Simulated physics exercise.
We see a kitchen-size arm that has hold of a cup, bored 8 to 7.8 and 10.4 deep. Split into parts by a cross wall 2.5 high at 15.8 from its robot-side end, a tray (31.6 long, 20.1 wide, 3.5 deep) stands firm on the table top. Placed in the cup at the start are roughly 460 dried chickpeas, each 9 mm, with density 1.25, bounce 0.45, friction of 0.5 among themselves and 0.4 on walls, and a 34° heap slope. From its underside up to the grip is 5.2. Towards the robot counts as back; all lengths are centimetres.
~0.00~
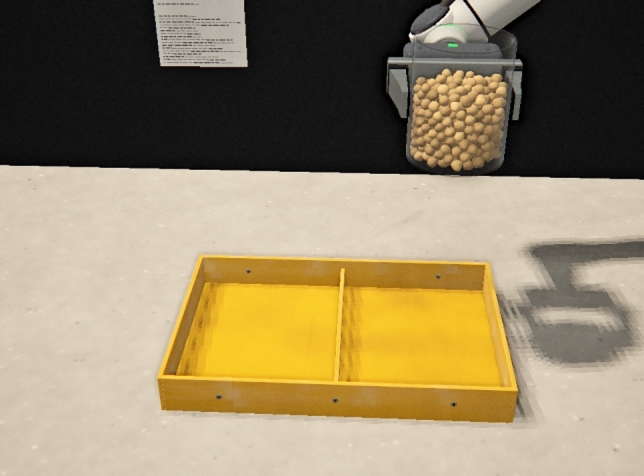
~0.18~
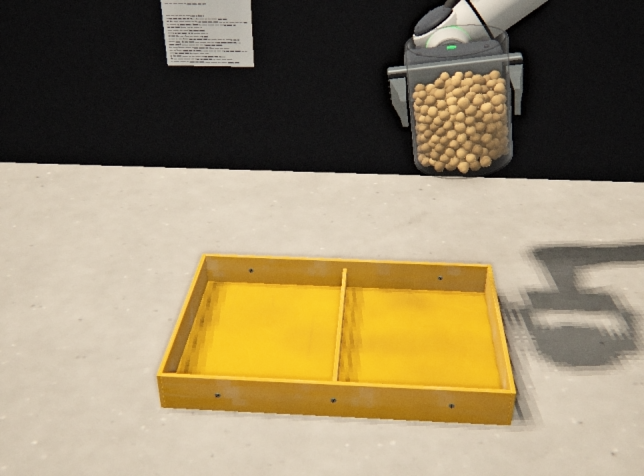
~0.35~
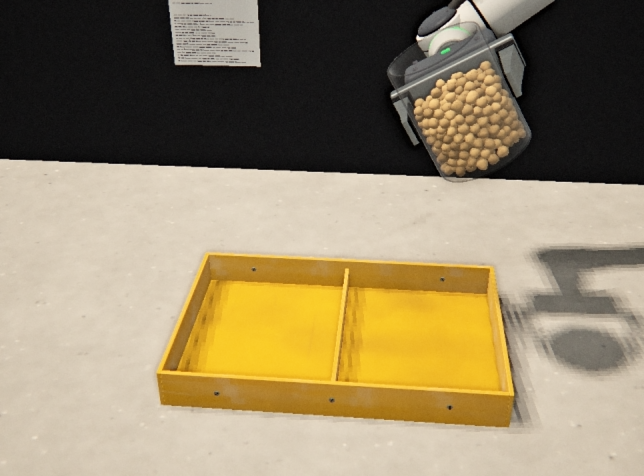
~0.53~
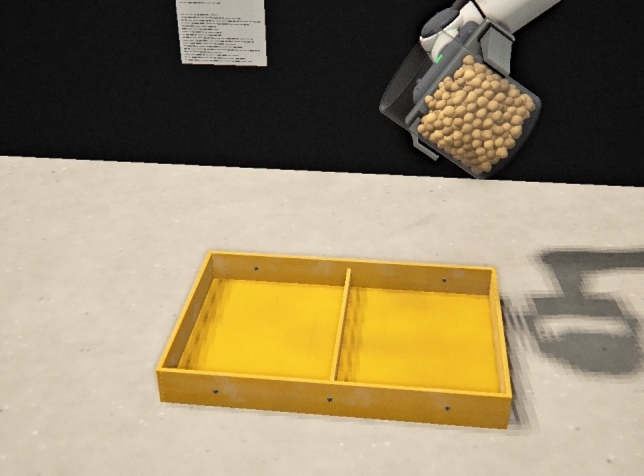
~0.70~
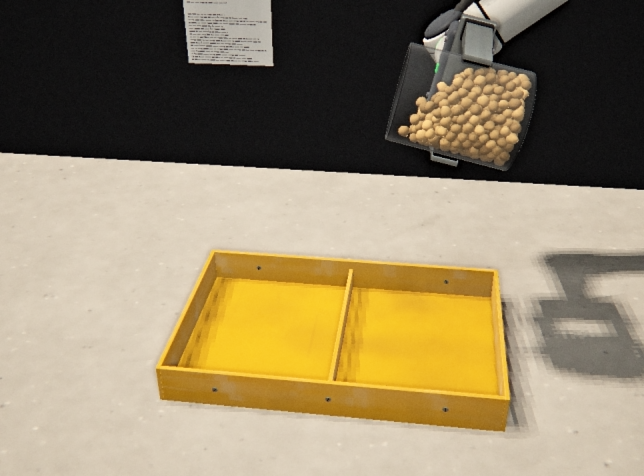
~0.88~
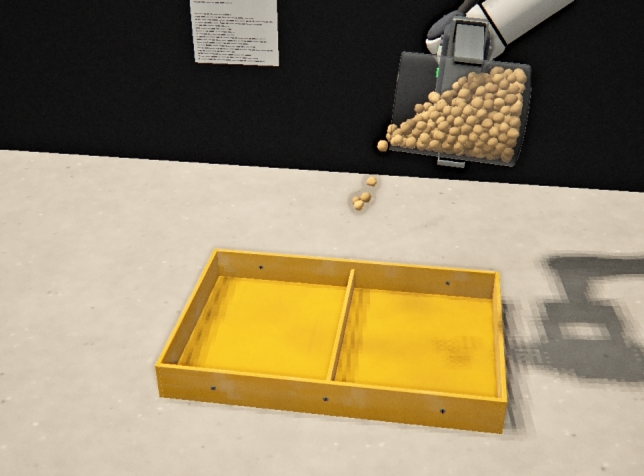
A robot arm held a clear cup full of chickpeas above and behind a yellow divided tray, then tilted it leftward onto its side until a few chickpeas dropped from its lip.
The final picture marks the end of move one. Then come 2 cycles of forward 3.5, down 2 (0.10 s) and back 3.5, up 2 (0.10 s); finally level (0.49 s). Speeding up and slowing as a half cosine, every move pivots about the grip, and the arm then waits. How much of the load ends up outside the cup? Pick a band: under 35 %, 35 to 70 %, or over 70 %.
35 to 70 %.
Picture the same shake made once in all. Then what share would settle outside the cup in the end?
Estimate for that case: 35 %.
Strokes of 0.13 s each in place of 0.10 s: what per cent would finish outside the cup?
Roughly 40 percent would.
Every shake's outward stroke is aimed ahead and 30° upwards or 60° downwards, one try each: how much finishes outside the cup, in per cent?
Result: Approx. 80 % and 25 %, one try each.
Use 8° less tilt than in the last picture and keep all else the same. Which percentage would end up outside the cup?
Roughly 25 percent then.
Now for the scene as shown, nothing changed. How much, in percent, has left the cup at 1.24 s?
Share out so far: Close to 30 %.
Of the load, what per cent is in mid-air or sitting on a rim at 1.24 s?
Some 13 percent.
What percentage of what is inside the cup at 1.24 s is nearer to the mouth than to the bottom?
Near 65 %.
After 1.24 s, tilted 86° forward, highest piece 27 above the table; 322 in the cup, 71 in the far-side part, 5 in the robot-side part, 57 in flight or on a rim.
After 1.59 s, tilted 25° forward, highest piece 30 above the table; 244 in the cup, 184 in the far-side part, 24 in the robot-side part, 2 on the table or floor, 1 in flight or on a rim.
After 1.97 s, level, highest piece 28 above the table; 244 in the cup, 184 in the far-side part, 24 in the robot-side part, 3 on the table or floor.
After 3.02 s, level, highest piece 28 above the table; 244 in the cup, 184 in the far-side part, 24 in the robot-side part, 3 on the table or floor.
In the end, 244 in the cup, 184 in the far-side part, 24 in the robot-side part, 3 on the table or floor. That is 46 % outside the cup.
